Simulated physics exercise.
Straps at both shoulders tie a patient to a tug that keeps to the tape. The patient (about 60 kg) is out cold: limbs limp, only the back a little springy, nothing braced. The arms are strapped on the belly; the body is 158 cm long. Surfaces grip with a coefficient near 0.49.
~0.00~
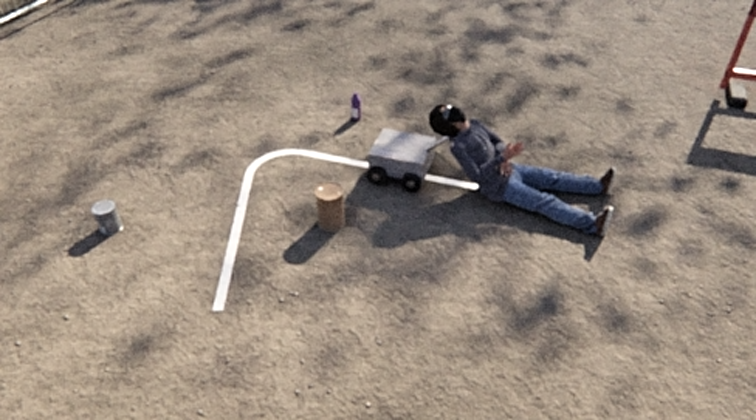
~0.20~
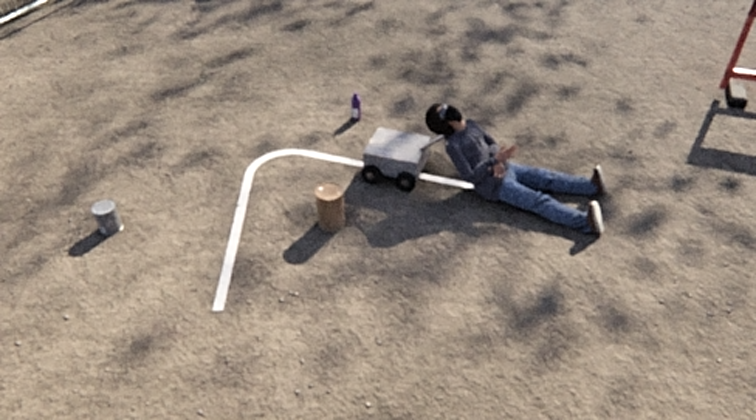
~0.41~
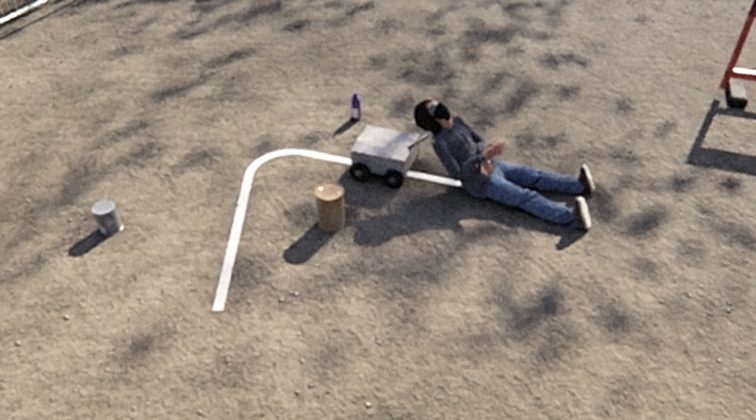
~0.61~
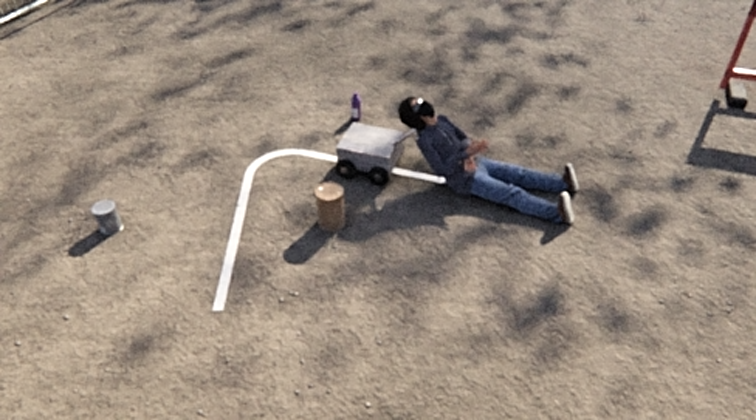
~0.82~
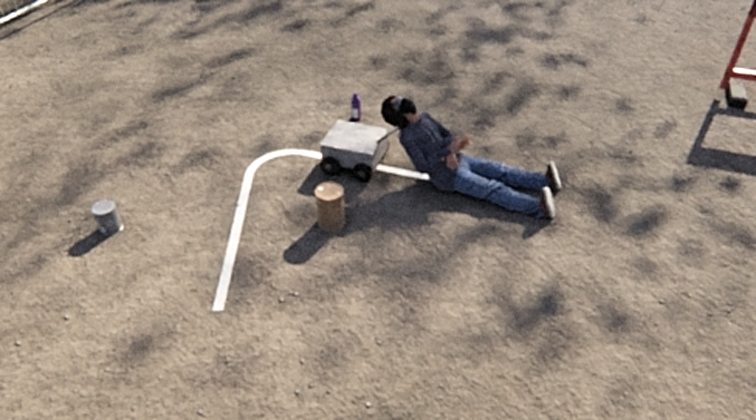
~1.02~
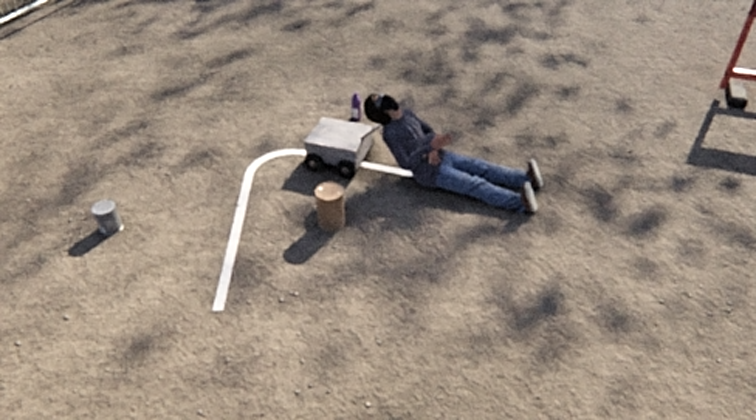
A small grey cart rolled slowly left along a white line on the ground, dragging a limp person in jeans behind it, passing behind a brown bin while a grey can sat off to the left.
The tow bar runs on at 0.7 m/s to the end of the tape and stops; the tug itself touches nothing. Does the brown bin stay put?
The brown bin stays put.
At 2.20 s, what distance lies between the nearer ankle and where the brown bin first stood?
About 80 cm.
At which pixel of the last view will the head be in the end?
At about (192, 254).
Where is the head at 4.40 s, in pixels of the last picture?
Near (209, 202).
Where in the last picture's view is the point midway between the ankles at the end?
At about (275, 198).
After 2.20 s the brown bin is where it stood, near (331, 207) in the last picture's view; the nearer ankle is 81 cm from that spot.
After 3.00 s the brown bin is where it stood, near (331, 207) in the last picture's view; the nearer ankle is 69 cm from that spot.
After 3.70 s the brown bin is where it stood, near (331, 207) in the last picture's view; the grey can where it stood; the nearer ankle is 66 cm from that spot.
After 4.40 s the brown bin is where it stood, near (331, 207) in the last picture's view; the grey can where it stood; the nearer ankle is 53 cm from that spot.
By 5.3 s, brown bin stays put; grey can stays put; purple bottle stays put.
